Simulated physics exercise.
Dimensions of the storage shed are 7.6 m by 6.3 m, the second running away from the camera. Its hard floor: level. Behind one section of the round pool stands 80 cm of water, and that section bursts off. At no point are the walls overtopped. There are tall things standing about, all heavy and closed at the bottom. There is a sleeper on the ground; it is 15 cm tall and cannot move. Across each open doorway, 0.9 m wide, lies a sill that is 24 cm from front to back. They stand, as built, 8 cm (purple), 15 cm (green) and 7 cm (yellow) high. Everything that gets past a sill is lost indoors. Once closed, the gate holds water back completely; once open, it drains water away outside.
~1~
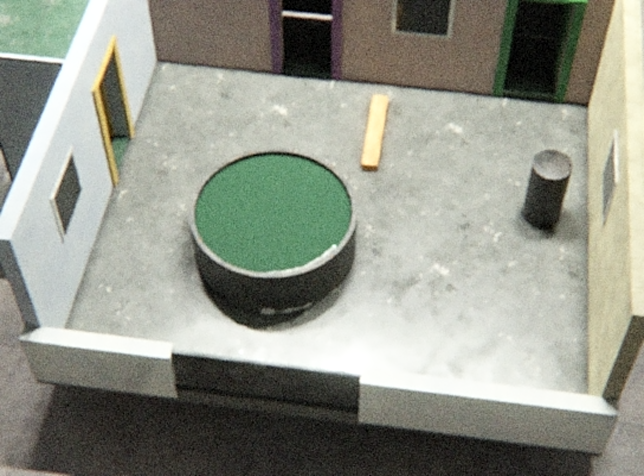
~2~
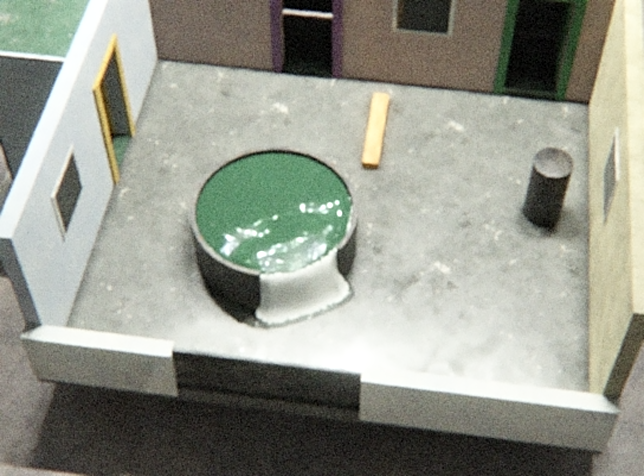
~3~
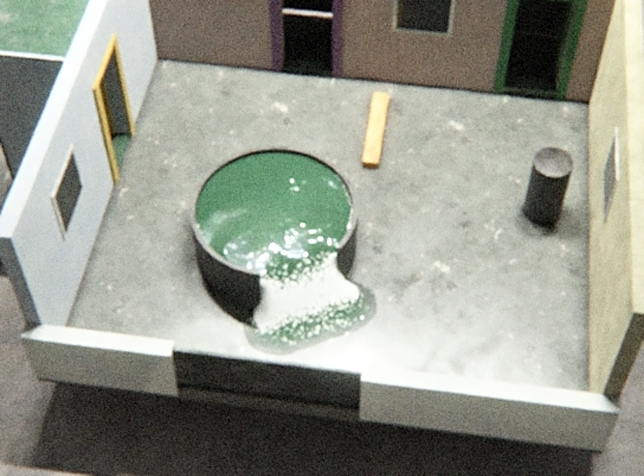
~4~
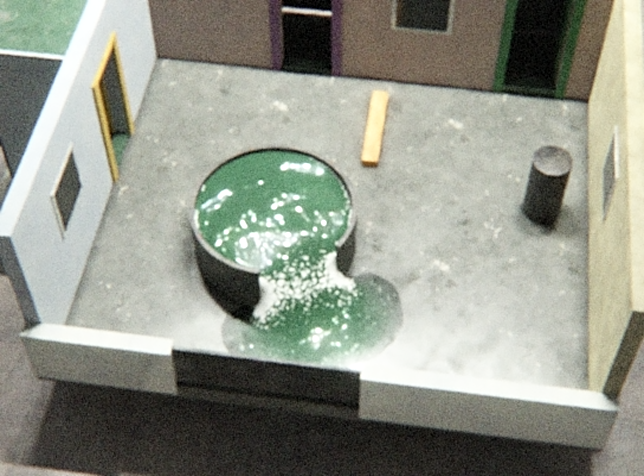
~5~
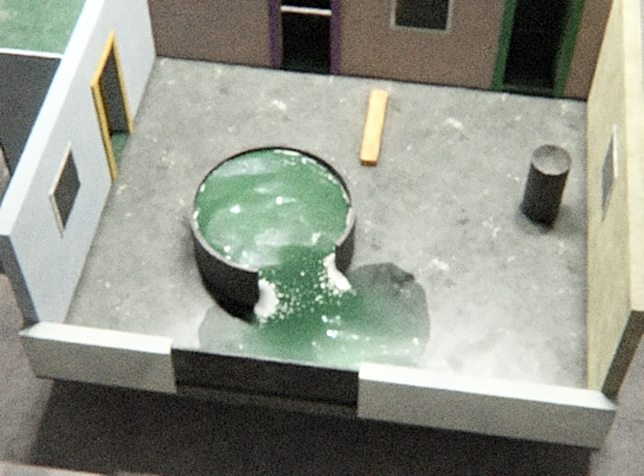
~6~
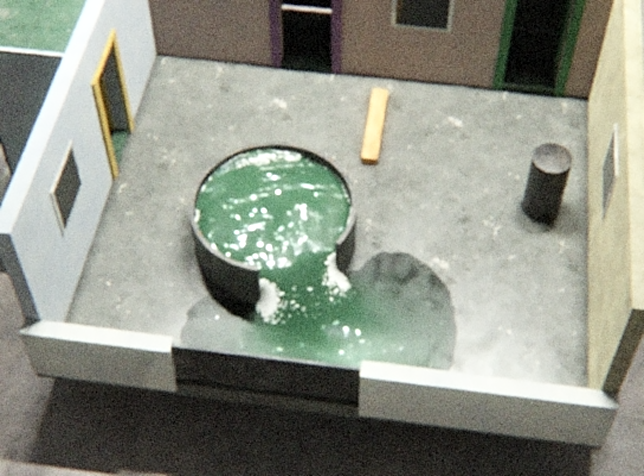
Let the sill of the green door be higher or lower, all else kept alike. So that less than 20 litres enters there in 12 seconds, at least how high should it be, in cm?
At least 12 cm or so.
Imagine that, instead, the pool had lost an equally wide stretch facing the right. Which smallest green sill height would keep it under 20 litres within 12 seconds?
A minimum of about 19 cm.
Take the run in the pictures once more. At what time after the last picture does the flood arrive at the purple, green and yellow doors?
Arrival times - purple 5.0 s, green 3.0 s, yellow 2.6 s.
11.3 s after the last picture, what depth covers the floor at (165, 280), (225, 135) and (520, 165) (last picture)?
First 5, then 9, then 9 cm.
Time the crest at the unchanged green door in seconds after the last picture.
Around 4.0 seconds.
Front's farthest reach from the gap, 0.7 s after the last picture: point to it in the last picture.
Look about (587, 420) in the last picture.
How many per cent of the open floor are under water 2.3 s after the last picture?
Approximately 40 % of the floor.
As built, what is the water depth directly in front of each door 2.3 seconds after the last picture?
Reading in centimetres: Purple = 0, green = 0, yellow = 0.
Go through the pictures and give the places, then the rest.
The round pool at (274, 213) is whole and still, 80 cm deep; the green door at (537, 55) is dry, in the first frame.
The front is at (278, 324), 0.3 m from the gap at (303, 292); 0.3 m2 of floor is wet, 80 cm left at the back, in the second frame.
The gap is at (303, 292), the front 0.8 m out at (289, 350); the back of the round pool holds 80 cm, in the third frame.
The gap is at (303, 292), the front 1.3 m out at a hidden place; the back of the round pool holds 80 cm, in the fourth frame.
Water pours out at (301, 291) and has run 1.9 m, to a hidden place; about 7 cm deep outside, 78 cm at the back, in the fifth frame.
The gap is at (302, 289), the front 2.4 m out at a hidden place; the back of the round pool holds 71 cm; 4.3 m in a straight line remain to the green door at (536, 48), in the sixth frame.
Then, 0.7 s after the last picture water covers 20 % of the floor, deepest (52 cm) near (317, 375); it has not reached the green door.
Then, 2.3 s after the last picture water covers 40 % of the floor, deepest (40 cm) near (560, 417); it has not reached the green door.
Then, 11.3 s after the last picture water covers 100 % of the floor, deepest (12 cm) near (118, 238); 11 cm at the green door, 5 litres in over its 15 cm sill.
At the green door as built, the water peaked near 17 cm, 4.1 s after the last picture.
Run again over the same 12 s with other heights there, 28 litres in over 11 cm, 11 litres over 13 cm. The limit of 20 litres is kept from about 12 cm up.
